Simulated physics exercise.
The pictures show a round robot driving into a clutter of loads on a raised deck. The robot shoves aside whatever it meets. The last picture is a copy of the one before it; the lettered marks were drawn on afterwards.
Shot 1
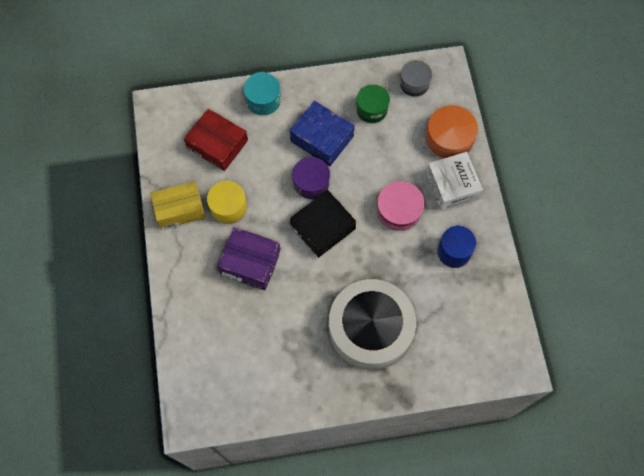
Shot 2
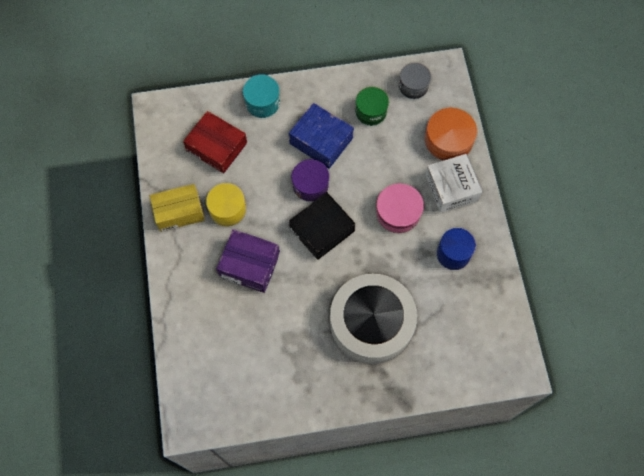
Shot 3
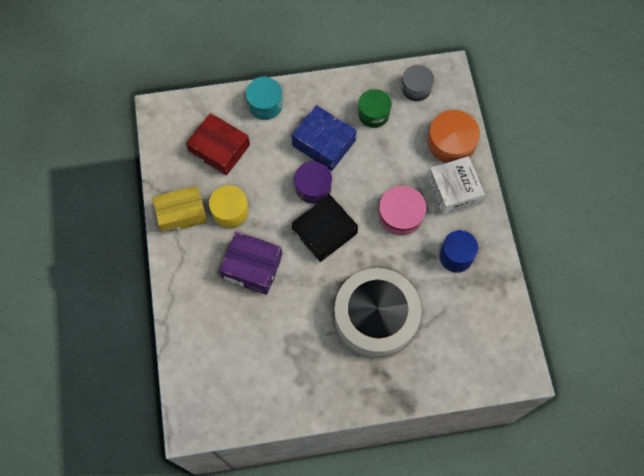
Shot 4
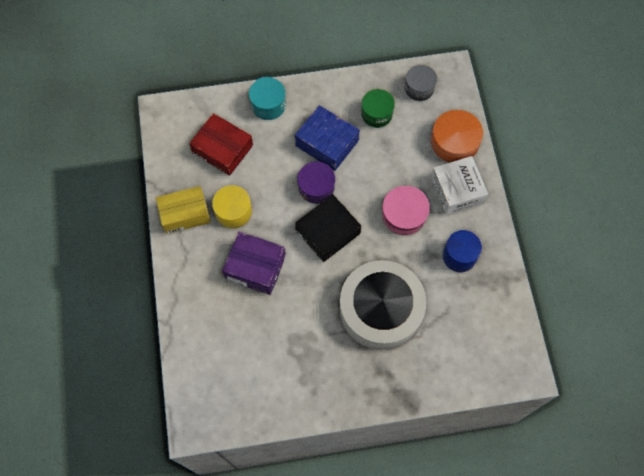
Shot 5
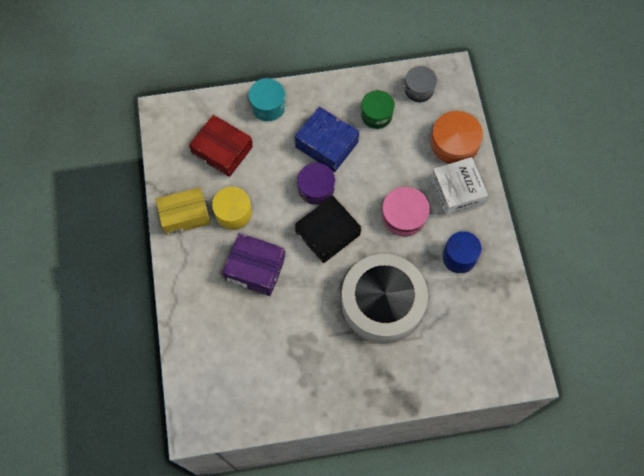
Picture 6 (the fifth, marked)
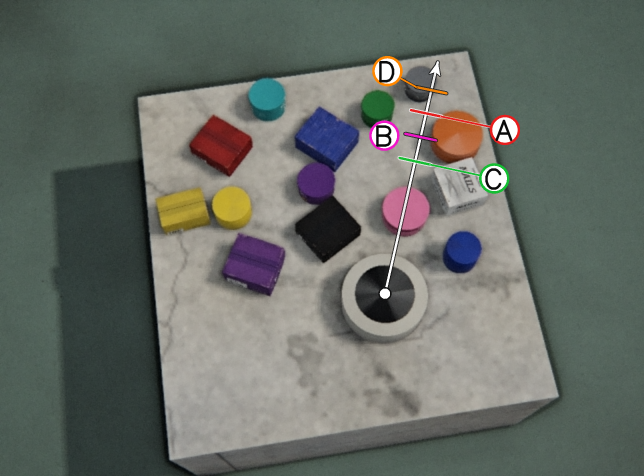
At the start, a round white robot with a dark top sits on a marbled deck, below a black box and a scatter of colourful boxes and canisters. It then creeps a short way up toward the cluster and slightly right, while the loads stay in their places.
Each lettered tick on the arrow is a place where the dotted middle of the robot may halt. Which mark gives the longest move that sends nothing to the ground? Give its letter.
As far as tick B.
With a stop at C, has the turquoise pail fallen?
By then, no.
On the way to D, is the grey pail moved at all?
Yes.
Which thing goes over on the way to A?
It is the grey pail.
On the marked copy, A at (426, 114); B at (421, 137); C at (415, 162); D at (431, 90); the arrow from (385, 294) to (438, 62); the white dot at (385, 294).
With B. Early on, robot (397, 241); pink pail (412, 186); turquoise pail (268, 100).
Further on, robot (410, 184); white box (469, 180); pink pail (410, 131).
At the end, robot (419, 145); grey pail (422, 63); orange canister (472, 119); nothing has fallen.
As for the rest, A drops the grey pail; C is safe but short; D drops the pink pail, grey pail and orange canister.
